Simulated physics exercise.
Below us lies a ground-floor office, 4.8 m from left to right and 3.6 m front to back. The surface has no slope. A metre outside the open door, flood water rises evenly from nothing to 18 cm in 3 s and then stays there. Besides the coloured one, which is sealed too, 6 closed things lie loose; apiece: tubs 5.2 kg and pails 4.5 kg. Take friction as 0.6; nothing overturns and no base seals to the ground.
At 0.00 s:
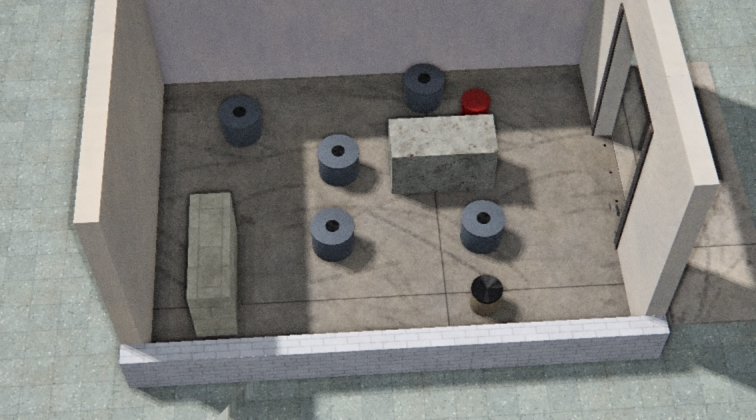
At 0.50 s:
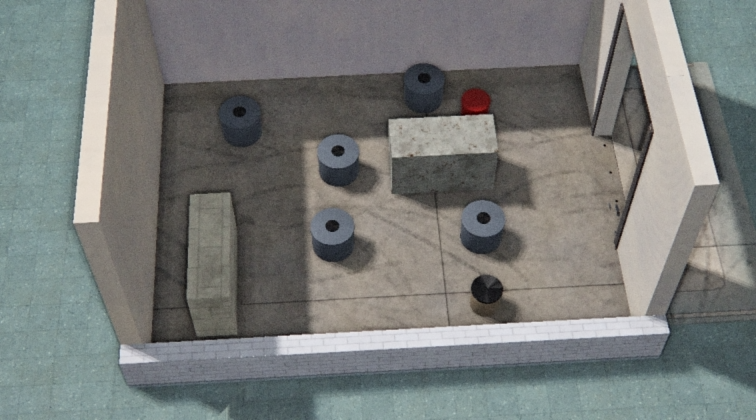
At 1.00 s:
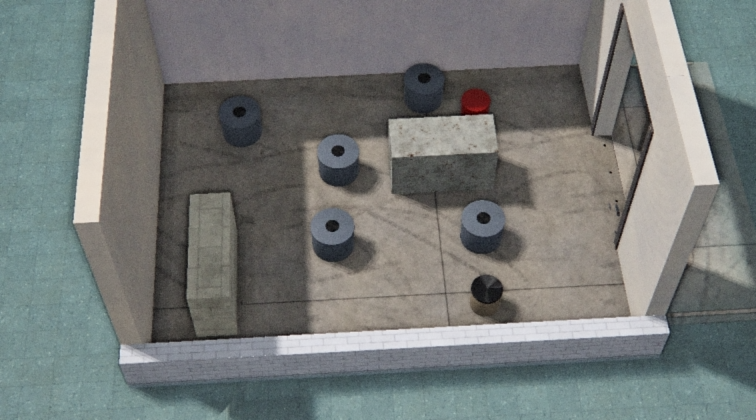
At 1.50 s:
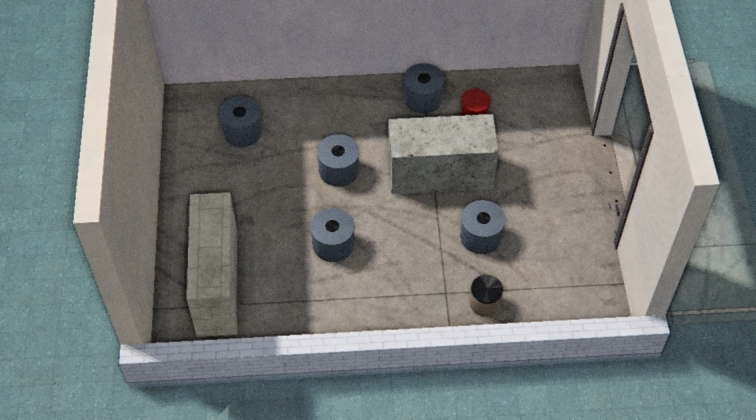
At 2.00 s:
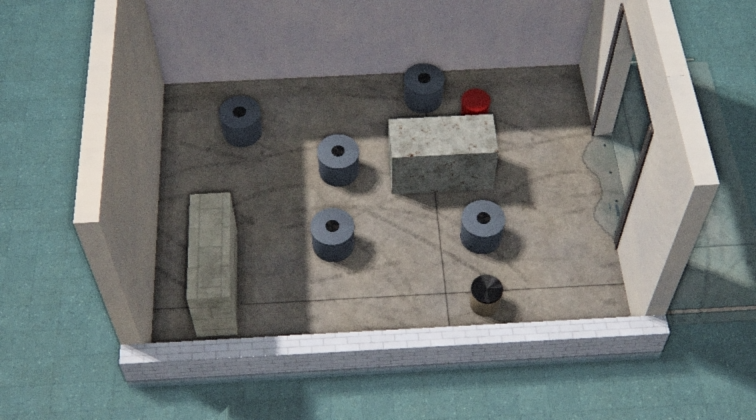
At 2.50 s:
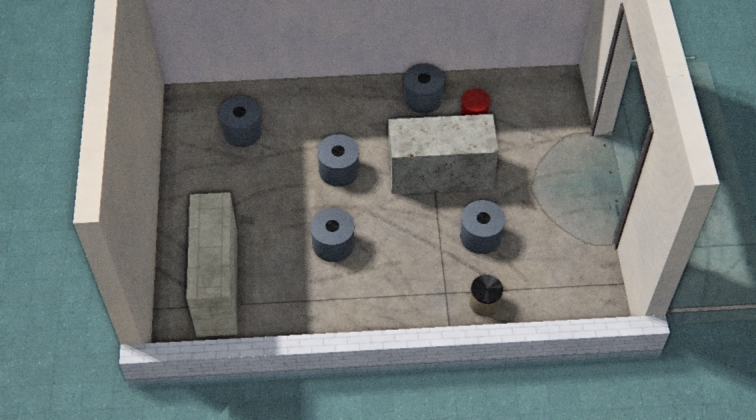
A roofless ground-floor office with pale walls is seen from high above, with an open doorway on the right. Five blue-grey cylinders stand about the floor around a concrete block, with another block at left, a small red container near the back wall and a dark-topped one at front right. The ground outside turns teal, then clear water spreads through the doorway in a rounded sheet, while the objects and camera stay still.
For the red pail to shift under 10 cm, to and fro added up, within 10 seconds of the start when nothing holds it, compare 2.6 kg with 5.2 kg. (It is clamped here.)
I expect that neither load is enough.
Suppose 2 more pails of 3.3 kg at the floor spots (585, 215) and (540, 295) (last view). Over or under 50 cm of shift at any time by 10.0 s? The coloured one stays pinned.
In that order: Past it, under.
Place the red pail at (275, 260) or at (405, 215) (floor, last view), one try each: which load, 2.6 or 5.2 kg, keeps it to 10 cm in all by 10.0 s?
In that order: Neither is enough; neither holds.
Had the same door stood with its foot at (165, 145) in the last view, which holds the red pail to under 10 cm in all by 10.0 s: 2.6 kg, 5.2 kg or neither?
Then neither load is enough.
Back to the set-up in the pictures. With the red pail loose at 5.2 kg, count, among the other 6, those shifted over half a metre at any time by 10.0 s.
That makes 5.
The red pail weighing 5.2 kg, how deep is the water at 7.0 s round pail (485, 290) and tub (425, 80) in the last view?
About 7 and 3 cm.
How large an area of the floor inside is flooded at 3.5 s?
Roughly 2.5 m2.
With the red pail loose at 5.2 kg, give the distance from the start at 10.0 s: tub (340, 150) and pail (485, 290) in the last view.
In turn: 50 cm, 60 cm.
After 3.5 s the red pail would be 0 cm from its start with 2.6 kg and 0 cm from its start with 5.2 kg; 1 cm of water round it then.
After 4.5 s the red pail would be 58 cm from its start with 2.6 kg and 34 cm from its start with 5.2 kg; 5 cm of water round it then.
After 7.0 s the red pail would be 232 cm from its start with 2.6 kg and 153 cm from its start with 5.2 kg; 4 cm of water round it then.
After 10.0 s the red pail would be 340 cm from its start with 2.6 kg and 180 cm from its start with 5.2 kg; 8 cm of water round it then.
